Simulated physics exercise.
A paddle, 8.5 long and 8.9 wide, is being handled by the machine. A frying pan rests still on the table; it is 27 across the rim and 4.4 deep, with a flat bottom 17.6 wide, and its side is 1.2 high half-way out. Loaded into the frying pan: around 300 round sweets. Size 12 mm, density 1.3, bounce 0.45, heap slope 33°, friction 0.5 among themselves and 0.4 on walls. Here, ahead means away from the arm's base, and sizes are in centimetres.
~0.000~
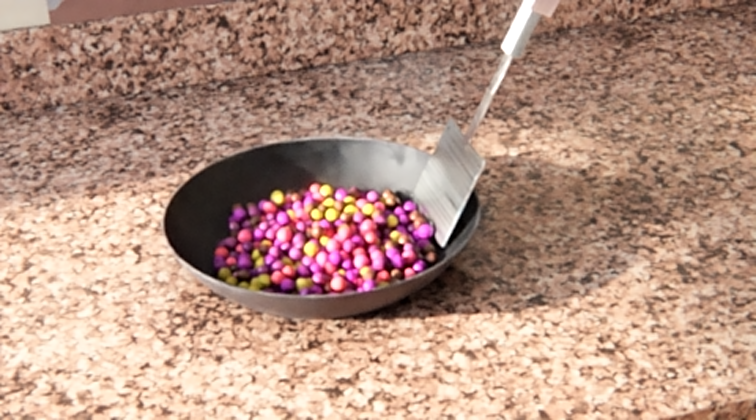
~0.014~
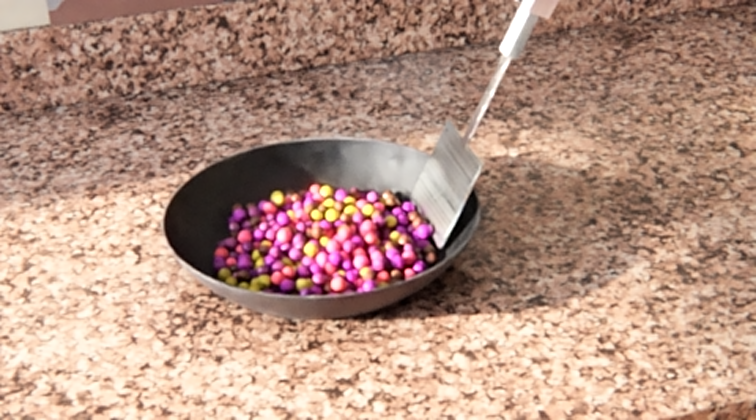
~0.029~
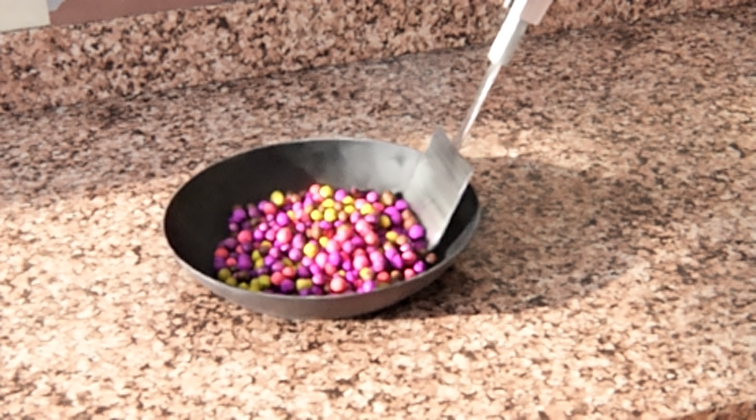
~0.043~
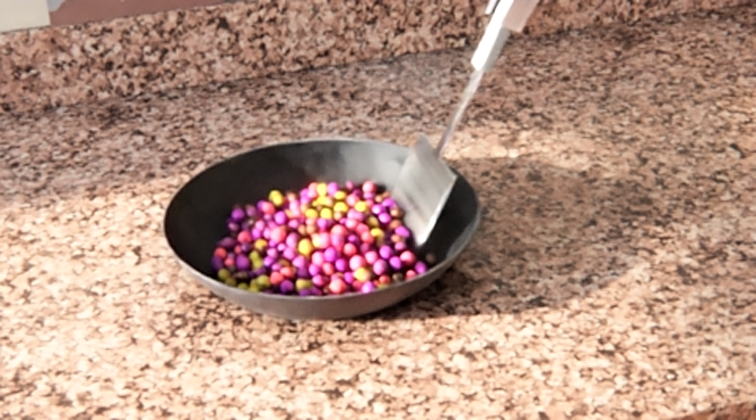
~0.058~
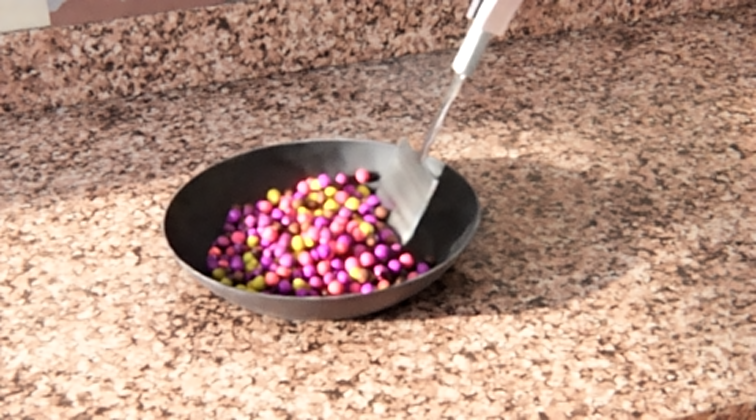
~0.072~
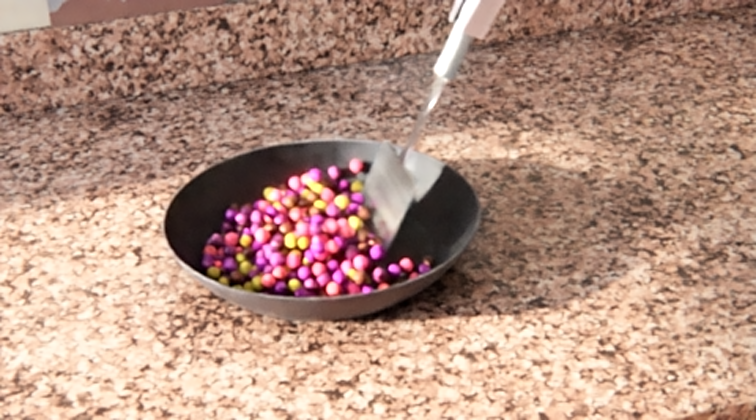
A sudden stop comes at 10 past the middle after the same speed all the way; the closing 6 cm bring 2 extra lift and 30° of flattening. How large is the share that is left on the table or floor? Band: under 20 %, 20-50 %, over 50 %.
20-50 %.
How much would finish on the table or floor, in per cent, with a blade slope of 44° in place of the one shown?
Around 35 in a hundred.
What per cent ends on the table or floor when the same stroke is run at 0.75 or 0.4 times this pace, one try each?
I'd say near 25 and then near 10 per cent.
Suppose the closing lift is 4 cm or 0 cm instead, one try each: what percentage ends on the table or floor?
It works out to some 30 per cent for the first setting and some 25 per cent for the second.
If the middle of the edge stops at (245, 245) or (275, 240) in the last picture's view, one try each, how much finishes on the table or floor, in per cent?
Estimates, in order: 5 % and 0 %.
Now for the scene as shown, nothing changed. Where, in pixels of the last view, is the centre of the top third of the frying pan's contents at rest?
At about (248, 228).
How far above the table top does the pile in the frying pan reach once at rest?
Close to 3.5 centimetres high.
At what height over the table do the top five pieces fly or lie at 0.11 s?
Around 5 cm above the table.
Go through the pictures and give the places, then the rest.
Paddle top edge at (468, 140), sloping 63°; upper third of the load around (327, 235), from x 220 to 430, top at y 190; 305 in the frying pan, in the first picture.
Paddle top edge at (466, 141), sloping 63°; upper third of the load around (327, 235), from x 220 to 430, top at y 190, in the second picture.
Paddle top edge at (455, 147), sloping 63°; upper third of the load around (331, 236), from x 220 to 430, top at y 190, in the third picture.
Paddle top edge at (438, 154), sloping 63°; upper third of the load around (328, 232), from x 215 to 430, top at y 190, in the fourth picture.
Paddle top edge at (420, 158), sloping 63°; upper third of the load around (325, 230), from x 215 to 430, top at y 175, in the fifth picture.
Paddle top edge at (402, 162), sloping 63°; upper third of the load around (317, 230), from x 210 to 430, top at y 165; 305 in the frying pan, in the sixth picture.
By 0.11 s, sloping 63°, highest piece 6 above the table; 305 in the frying pan.
By 0.15 s, sloping 55°, highest piece 6 above the table; 305 in the frying pan.
By 0.37 s, sloping 33°, highest piece 14 above the table; 197 in the frying pan, 49 on the table or floor, 59 on the blade or in flight.
By 1.42 s, sloping 33°, highest piece 3 above the table; 197 in the frying pan, 108 on the table or floor.
Final count, 197 in the frying pan, 108 on the table or floor. That is 35 % on the table or floor.
